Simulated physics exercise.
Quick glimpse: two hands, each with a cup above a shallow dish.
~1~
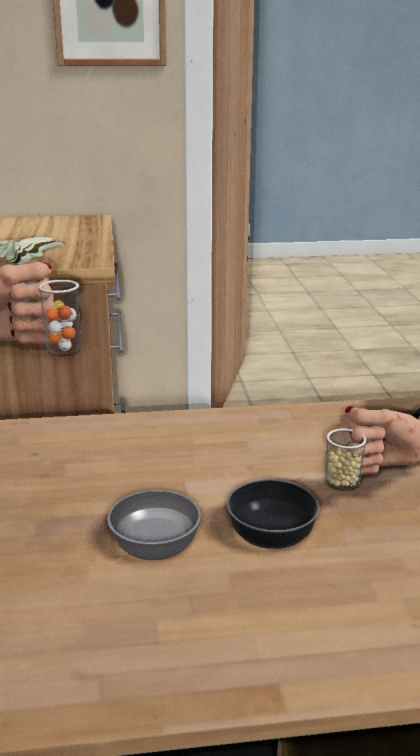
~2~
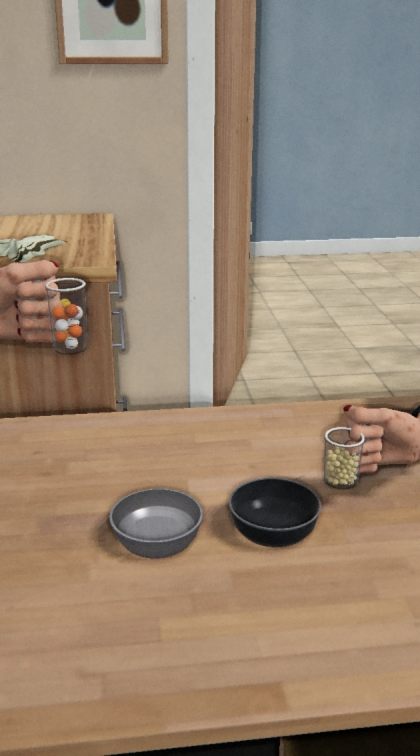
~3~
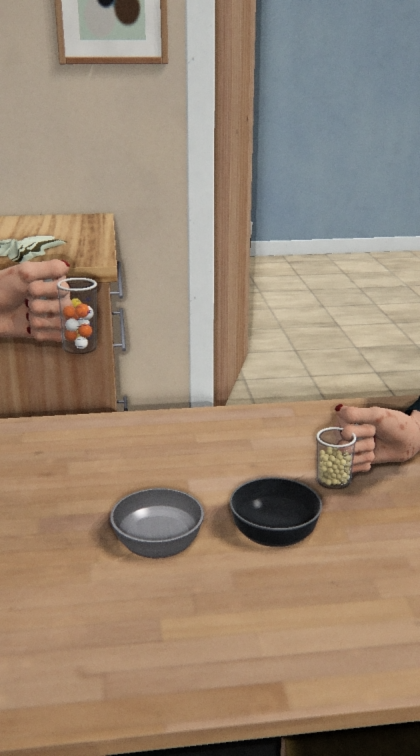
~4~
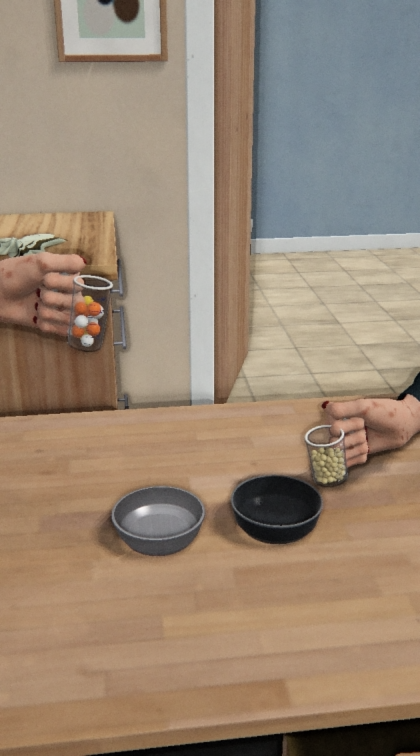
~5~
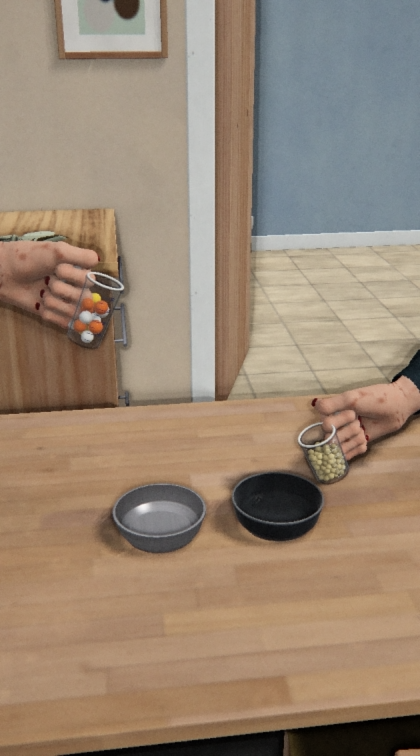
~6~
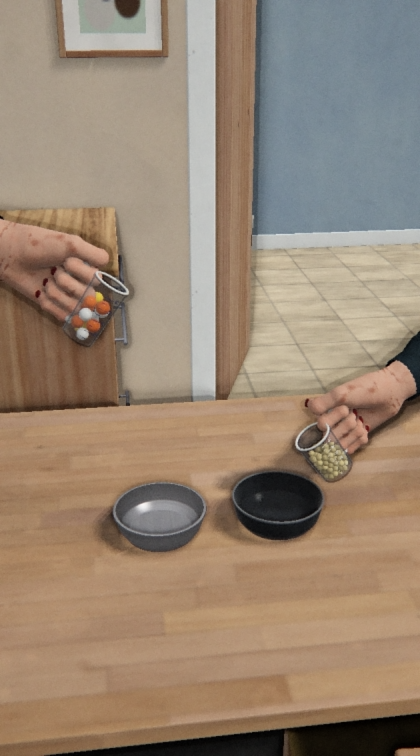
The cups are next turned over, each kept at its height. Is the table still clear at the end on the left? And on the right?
My prediction: On the left the dish misses bits; right gets everything.
Then, 0.30 s on from there, left, the whole lot still in the cup; right, the whole lot still in the cup.
Then, 0.68 s on from there, left, the whole lot still in the cup; right, the whole lot still in the cup.
Then, 1.09 s on from there, left, near half still in the cup, a little in the dish, near half in the air; right, near two thirds still in the cup, near a quarter in the dish, a little in the air.
In the end, left, near a quarter in the dish, the bulk outside the dish; right, the whole lot in the dish, none at all outside the dish.
